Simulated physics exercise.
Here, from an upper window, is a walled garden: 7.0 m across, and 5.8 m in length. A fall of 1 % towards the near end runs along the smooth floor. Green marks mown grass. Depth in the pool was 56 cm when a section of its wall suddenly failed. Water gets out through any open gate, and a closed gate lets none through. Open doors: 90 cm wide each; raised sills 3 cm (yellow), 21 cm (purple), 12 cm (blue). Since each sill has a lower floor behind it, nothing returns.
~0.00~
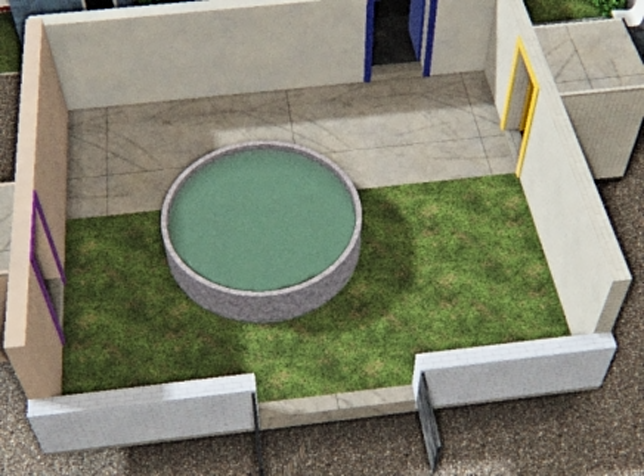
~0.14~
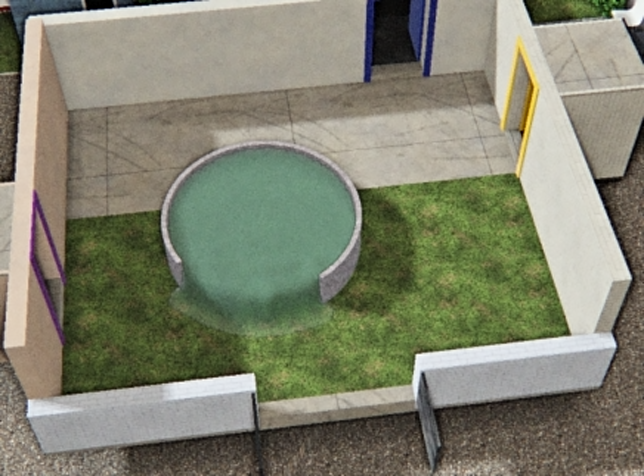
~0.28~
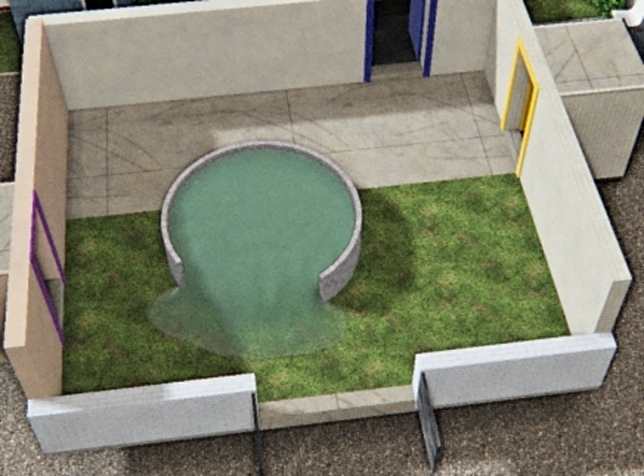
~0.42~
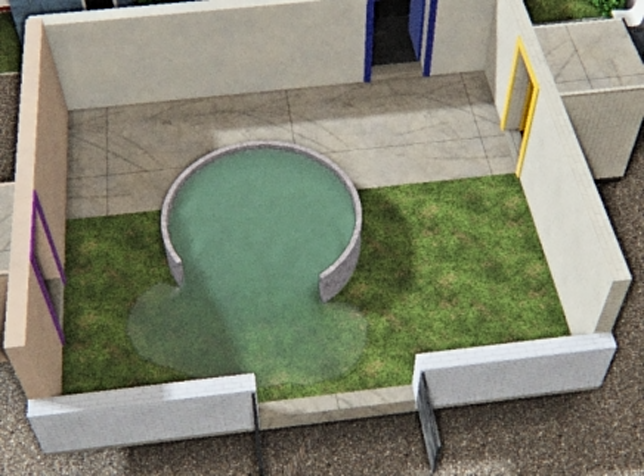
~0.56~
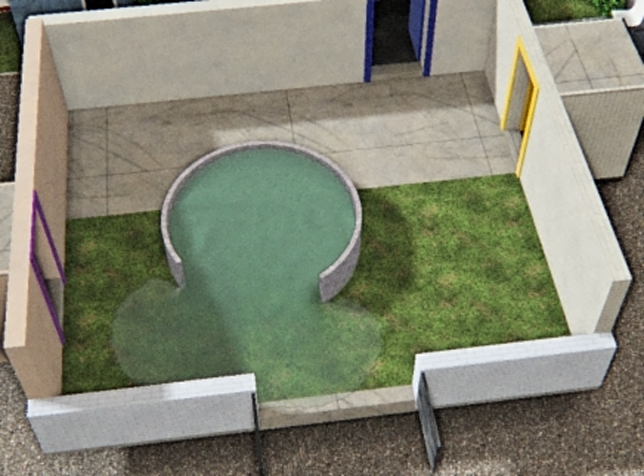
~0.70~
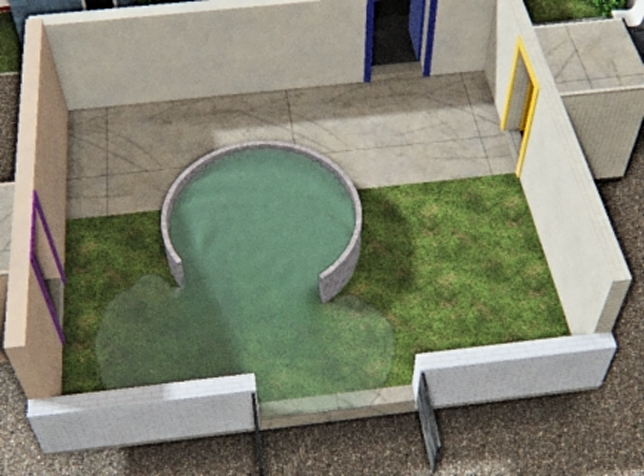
Green water pouring from a broken round pool in a walled garden, spreading over grass and reaching the open front gateway.
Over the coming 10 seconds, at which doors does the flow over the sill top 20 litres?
Door by door: The yellow door stays at or below that amount; the purple door stays at or below that amount; the blue door stays at or below that amount.
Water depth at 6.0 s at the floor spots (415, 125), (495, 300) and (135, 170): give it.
The depths come out at 0, 1 and 6 centimetres, in the order listed.
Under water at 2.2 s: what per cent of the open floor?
I'd say around 25 %.
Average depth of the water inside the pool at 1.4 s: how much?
I'd put the mean depth near 37 centimetres.
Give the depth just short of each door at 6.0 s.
Depths in cm: Yellow 0, purple 12, blue 0.
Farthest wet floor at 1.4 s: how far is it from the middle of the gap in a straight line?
3.0 m.
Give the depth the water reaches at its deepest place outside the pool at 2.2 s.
Some 45 cm deep.
After 1.4 s water covers 25 % of the floor and is deepest (41 cm) near (226, 406); yellow door not reached, purple door not reached, blue door not reached.
After 2.2 s water covers 25 % of the floor and is deepest (45 cm) near (76, 424); yellow door not reached, purple door 10 cm at the sill, 0 L in, blue door not reached.
After 3.5 s water covers 35 % of the floor and is deepest (30 cm) near (62, 426); yellow door not reached, purple door 17 cm at the sill, 0 L in, blue door not reached.
After 6.0 s water covers 60 % of the floor and is deepest (18 cm) near (69, 129); yellow door not reached, purple door 12 cm at the sill, 0 L in, blue door not reached.
After 10.0 s water covers 90 % of the floor and is deepest (9 cm) near (62, 426); yellow door not reached, purple door 8 cm at the sill, 0 L in, blue door 2 cm at the sill, 0 L in.
